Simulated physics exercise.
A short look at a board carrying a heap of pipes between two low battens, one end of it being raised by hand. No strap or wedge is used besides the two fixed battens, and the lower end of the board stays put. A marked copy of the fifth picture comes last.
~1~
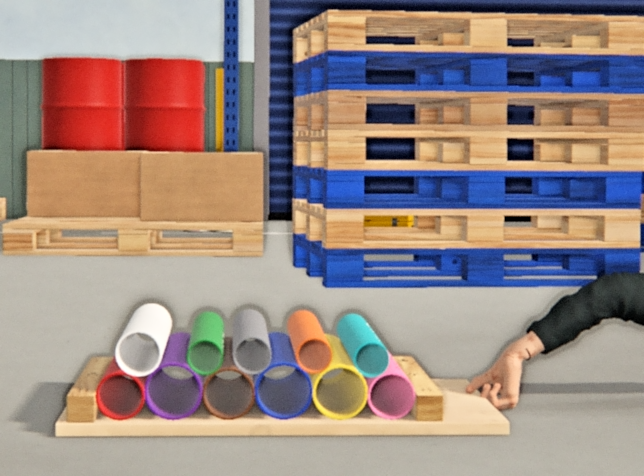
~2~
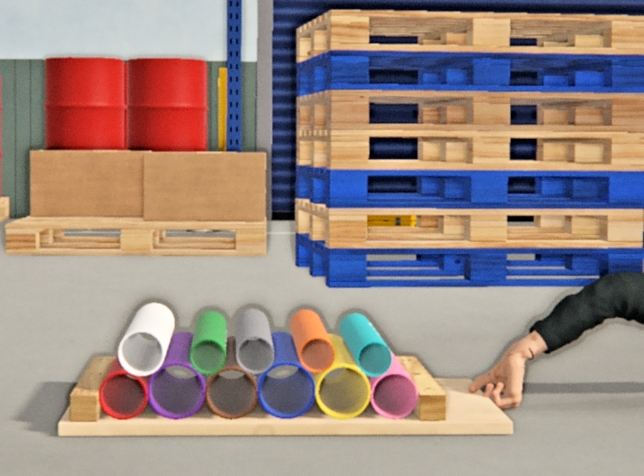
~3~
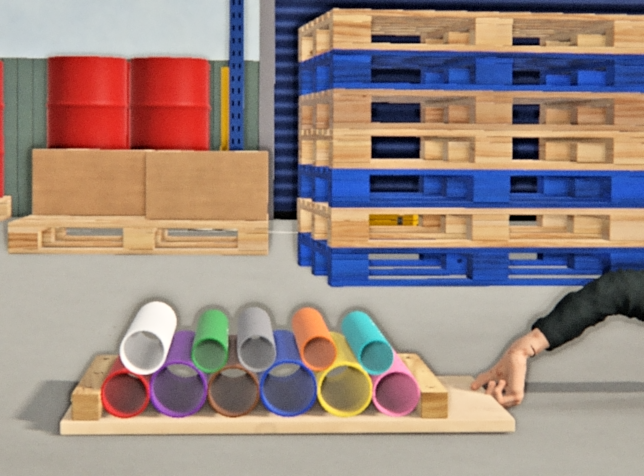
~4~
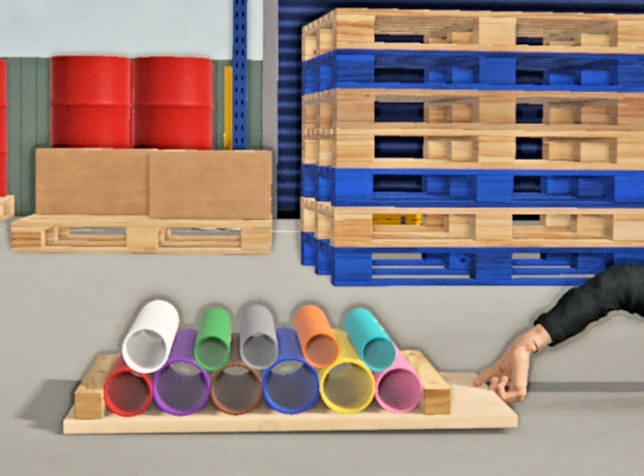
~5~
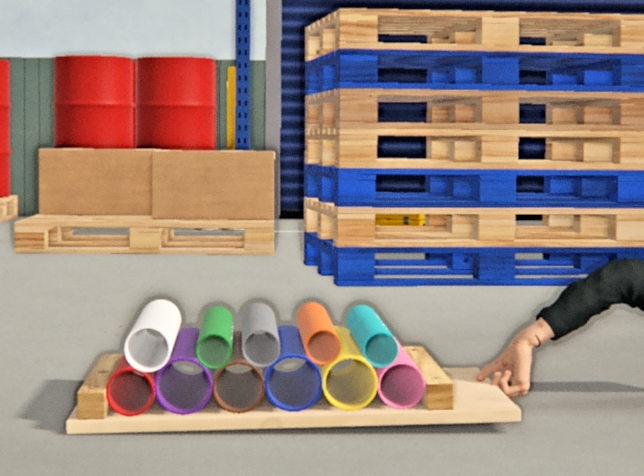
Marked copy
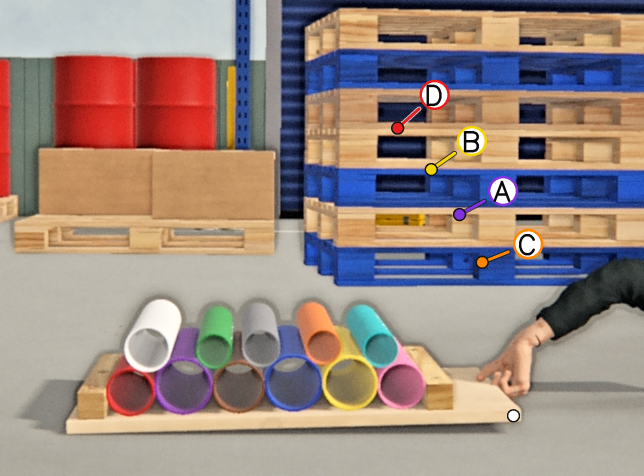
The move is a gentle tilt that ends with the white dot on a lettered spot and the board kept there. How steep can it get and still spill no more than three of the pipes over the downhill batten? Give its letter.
Stop at B.
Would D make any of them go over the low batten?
At D: Yes.
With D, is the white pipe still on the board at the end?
No, with D.
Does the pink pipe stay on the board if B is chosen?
The pink pipe: Yes.
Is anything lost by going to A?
At A: Yes.
On the copy, A at (460, 214); B at (431, 170); C at (482, 262); D at (398, 128); the white dot at (514, 416).
On B. First, board at 20°.
Then, board at 36°.
Finally, board at 36°, three over the low batten (grey, white, green).
By contrast, A one over the low batten (white); C none over the low batten; D five over the low batten.
